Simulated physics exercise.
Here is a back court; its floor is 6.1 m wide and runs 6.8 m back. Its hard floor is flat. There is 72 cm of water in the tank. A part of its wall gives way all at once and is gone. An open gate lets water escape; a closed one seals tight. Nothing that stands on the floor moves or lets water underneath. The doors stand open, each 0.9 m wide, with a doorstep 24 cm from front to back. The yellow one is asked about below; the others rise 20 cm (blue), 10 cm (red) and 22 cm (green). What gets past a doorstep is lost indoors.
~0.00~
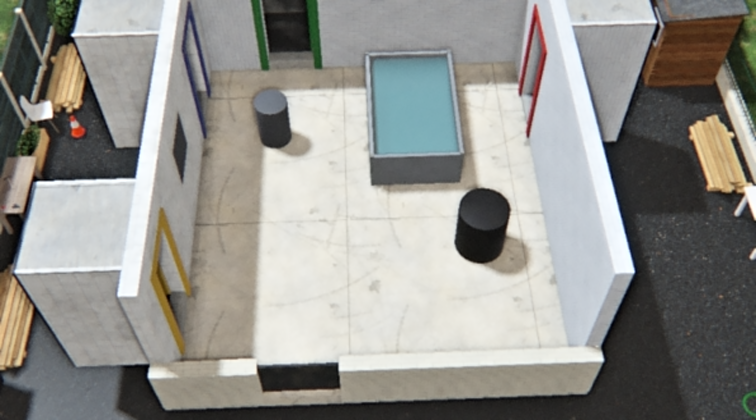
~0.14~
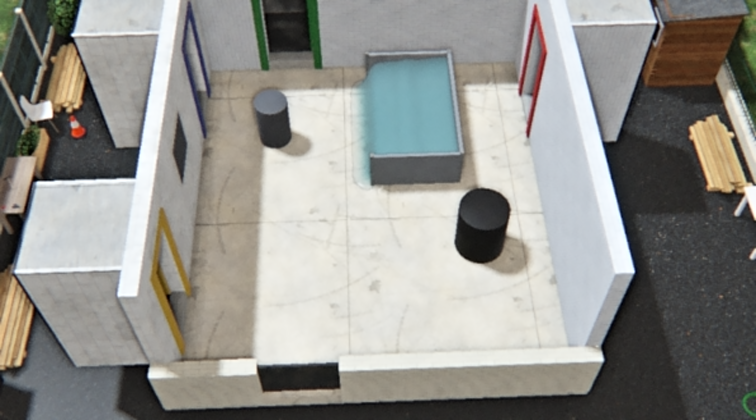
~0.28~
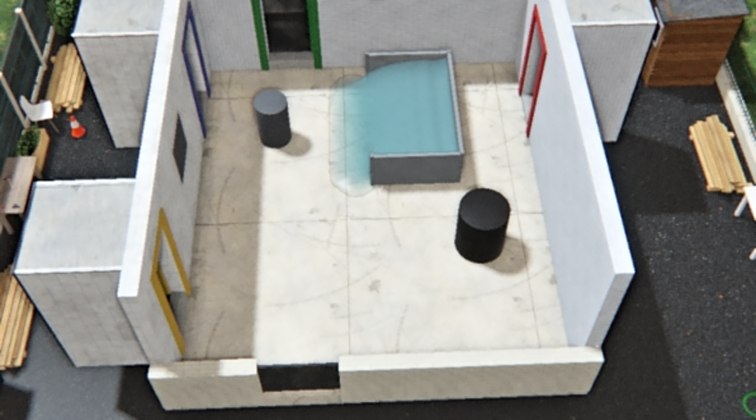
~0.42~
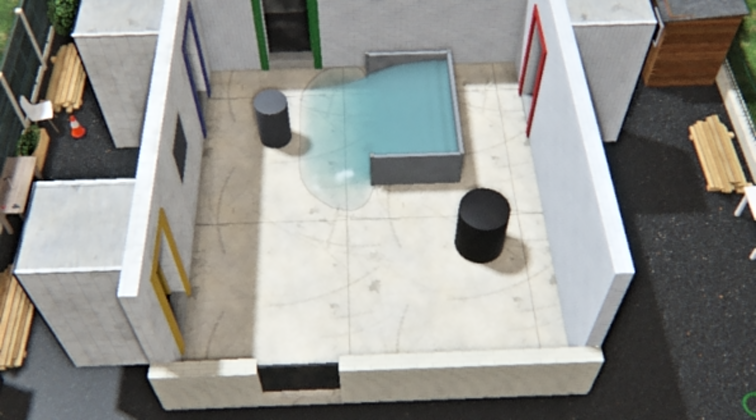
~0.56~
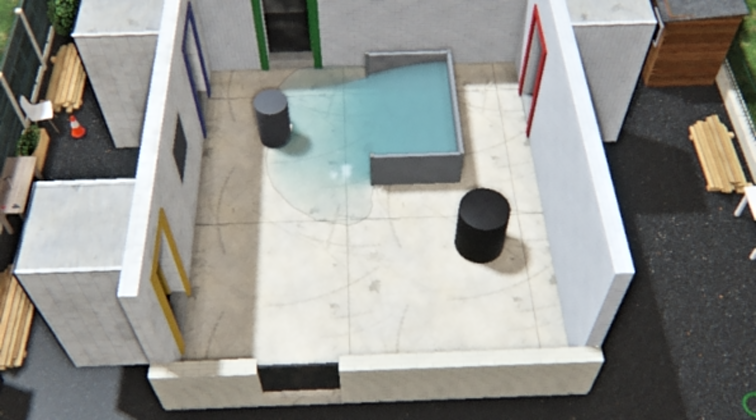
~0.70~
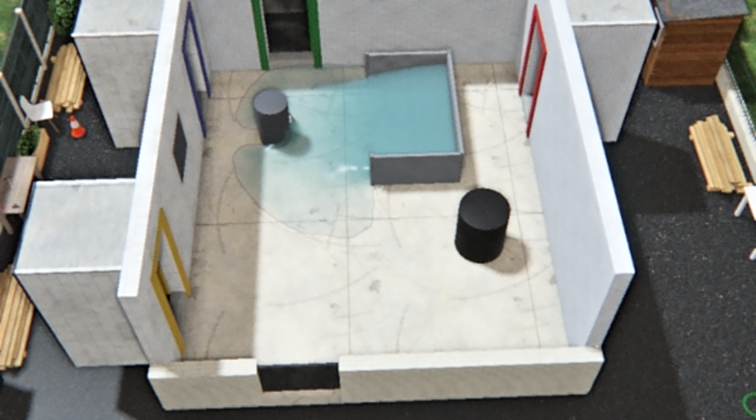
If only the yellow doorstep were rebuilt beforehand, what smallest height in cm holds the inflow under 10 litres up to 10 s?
About 11 cm.
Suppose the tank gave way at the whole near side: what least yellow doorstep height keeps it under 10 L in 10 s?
Some 21 cm.
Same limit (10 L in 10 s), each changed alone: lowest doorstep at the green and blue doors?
About 22 cm at green and 31 cm at blue.
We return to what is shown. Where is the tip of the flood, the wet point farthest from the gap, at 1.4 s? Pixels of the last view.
Near (193, 249).
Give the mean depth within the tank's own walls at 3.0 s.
Roughly 11 cm on average.
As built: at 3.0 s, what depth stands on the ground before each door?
In cm: Blue 23, red 0, green 23, yellow 11.
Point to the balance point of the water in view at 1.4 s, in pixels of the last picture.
Near (330, 135).
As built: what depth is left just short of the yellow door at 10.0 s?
About 7.5 cm.
After 1.4 s water covers 35 % of the floor, deepest (54 cm) near (211, 75); it has not reached the yellow door.
After 3.0 s water covers 45 % of the floor, deepest (32 cm) near (179, 386); 11 cm at the yellow door, 0 litres in over its 17 cm doorstep.
After 10.0 s water covers 95 % of the floor, deepest (12 cm) near (450, 285); 7 cm at the yellow door, 0 litres in over its 17 cm doorstep.
At the yellow door as built, the water arrived by 2.0 s and peaked near 15 cm at 5.6 s.
With a doorstep of 9.5 cm, 19 litres would have come in within the 10 s; with 13 cm, 4 litres. So under 10 litres takes about 11 cm.
